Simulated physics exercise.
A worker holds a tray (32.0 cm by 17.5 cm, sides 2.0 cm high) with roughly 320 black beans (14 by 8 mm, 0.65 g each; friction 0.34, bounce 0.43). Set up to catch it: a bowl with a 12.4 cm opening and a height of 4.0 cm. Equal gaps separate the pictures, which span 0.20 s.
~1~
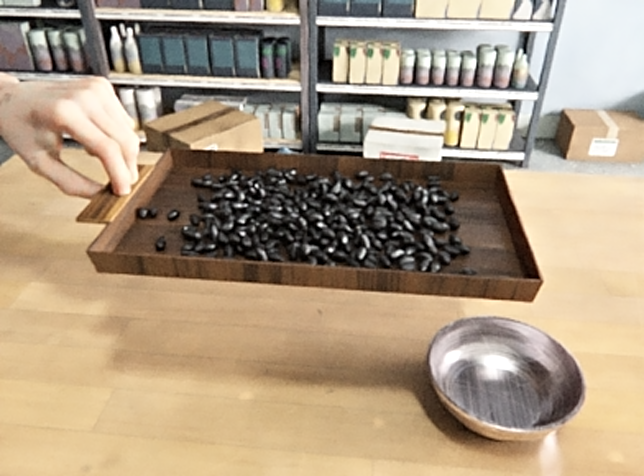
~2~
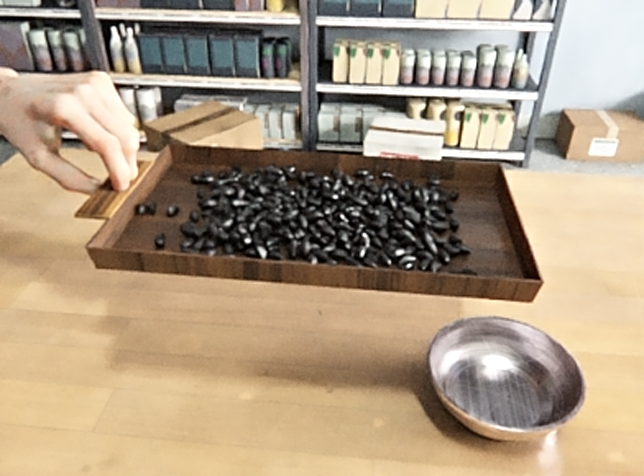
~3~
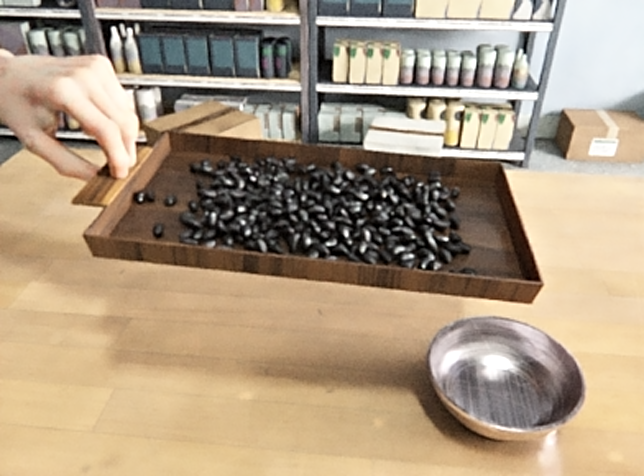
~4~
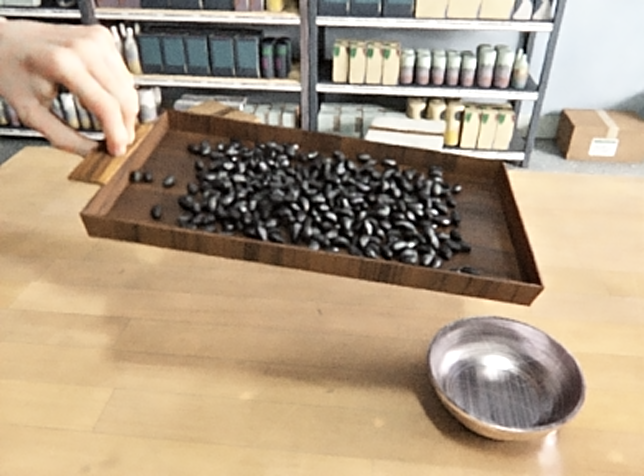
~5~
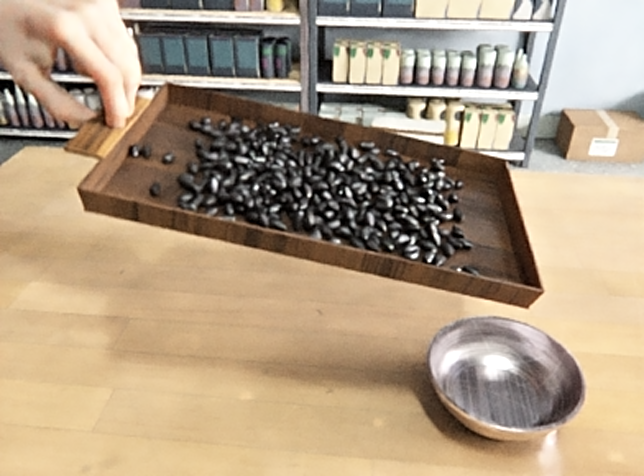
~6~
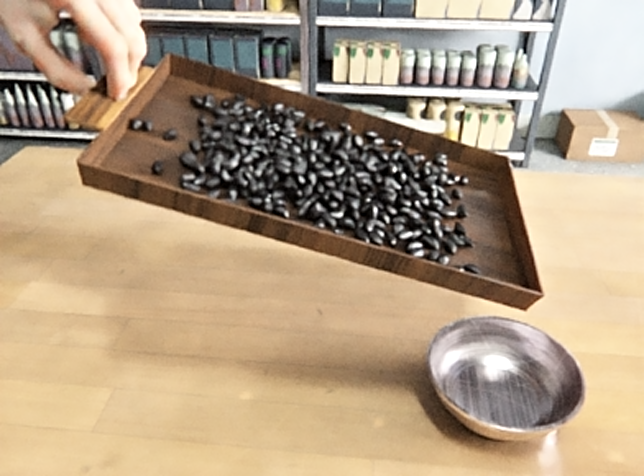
The clip shows a hand holding a dark wooden tray of black beans above a table with an empty bowl at the right, then raising the tray's left end so it slopes down rightward while the beans barely shift.
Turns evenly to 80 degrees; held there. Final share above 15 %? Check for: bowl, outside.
Bowl: Above, outside: Above.
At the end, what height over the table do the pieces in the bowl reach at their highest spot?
Roughly 3.0 cm.
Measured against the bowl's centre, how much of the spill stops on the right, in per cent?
Roughly 100 per cent.
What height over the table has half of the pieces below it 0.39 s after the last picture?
Around 16 cm.
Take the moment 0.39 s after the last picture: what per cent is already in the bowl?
Share at that moment: Near 0 per cent.
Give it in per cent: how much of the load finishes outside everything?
50 %, approximately.
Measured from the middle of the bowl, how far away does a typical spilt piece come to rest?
I'd put it at close to 18 cm from the middle.
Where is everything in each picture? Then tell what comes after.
Tray at (307, 268); tilt 0 degrees; leading edge at (518, 213); middle of the load at (320, 217); bowl at (504, 367), in the first picture.
Tray at (307, 266); tilt 1 degrees; leading edge at (519, 213); middle of the load at (320, 215), in the second picture.
Tray at (308, 261); tilt 3 degrees; leading edge at (519, 213); middle of the load at (320, 209), in the third picture.
Tray at (310, 252); tilt 7 degrees; low side right; leading edge at (521, 214); middle of the load at (321, 198), in the fourth picture.
Tray at (314, 242); tilt 12 degrees; low side right; leading edge at (522, 215); middle of the load at (323, 186), in the fifth picture.
Tray at (318, 232); tilt 17 degrees; low side right; leading edge at (524, 216); middle of the load at (327, 173); bowl at (504, 367), in the sixth picture.
Then, 0.21 s after the last picture, tilt 44 degrees; tray 100 %; middle of all pieces near (398, 142).
Then, 0.39 s after the last picture, tilt 66 degrees; tray 95 %, in the air 5 %; middle of all pieces near (503, 222).
Then, 0.55 s after the last picture, tilt 80 degrees; tray 25 %, outside 25 %, bowl 20 %, in the air 30 %; middle of all pieces near (562, 336).
Then, 0.71 s after the last picture, tilt 80 degrees; tray 20 %, outside 45 %, bowl 30 %; middle of all pieces near (580, 380).
In the end, tray 10 %, outside 50 %, bowl 40 %.
